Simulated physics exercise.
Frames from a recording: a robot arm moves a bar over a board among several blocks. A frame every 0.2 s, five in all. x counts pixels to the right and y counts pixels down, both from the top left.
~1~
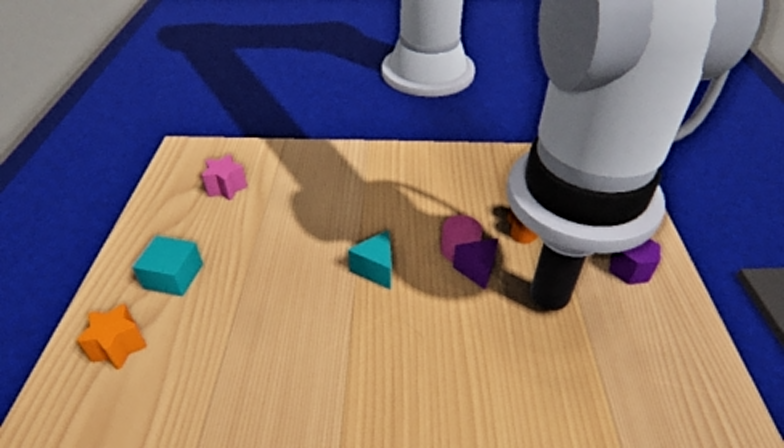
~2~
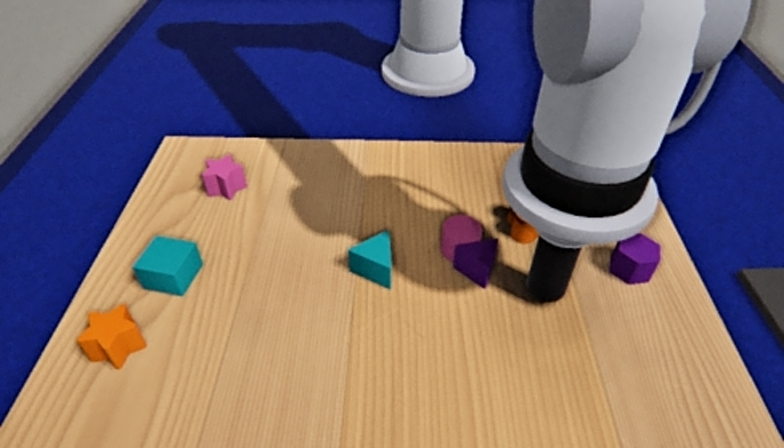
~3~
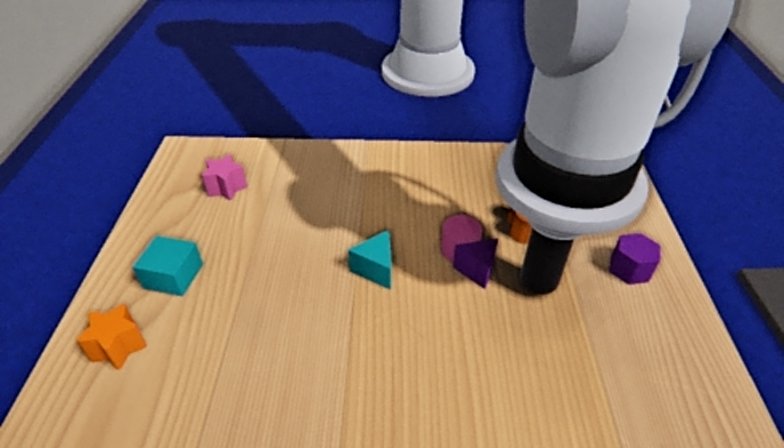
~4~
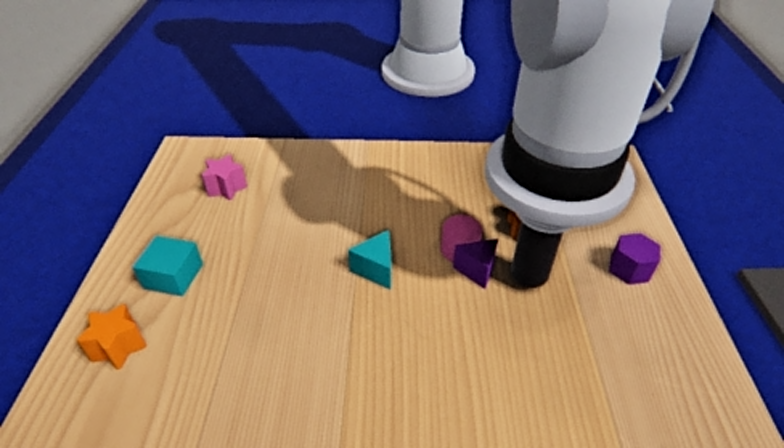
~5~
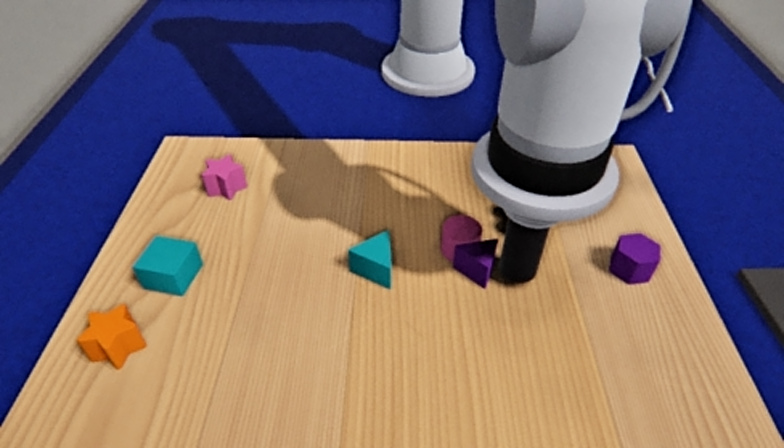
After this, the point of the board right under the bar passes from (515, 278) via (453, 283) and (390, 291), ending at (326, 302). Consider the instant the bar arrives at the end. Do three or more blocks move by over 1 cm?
My answer is no.
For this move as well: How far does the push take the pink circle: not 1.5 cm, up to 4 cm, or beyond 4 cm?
Below 1.5 cm.
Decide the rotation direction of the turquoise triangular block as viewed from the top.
From the top: Clockwise.
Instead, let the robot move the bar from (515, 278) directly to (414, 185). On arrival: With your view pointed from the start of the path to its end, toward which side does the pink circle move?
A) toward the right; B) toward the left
The one that fits is B, toward the left.
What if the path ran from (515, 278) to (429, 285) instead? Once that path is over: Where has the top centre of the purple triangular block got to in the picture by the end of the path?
It should be at (407, 245) by then.
What follows on the original path. One third of the way, bar at (454, 276); purple triangular block at (425, 248), turned 25° clockwise.
Two thirds of the way, bar at (390, 284); turquoise triangular block at (366, 247), turned 25° clockwise; purple triangular block at (400, 242), turned 55° clockwise.
At the end, bar at (325, 295); turquoise triangular block at (351, 248), turned 75° clockwise; pink circle not moved; purple triangular block at (400, 242), turned 55° clockwise.
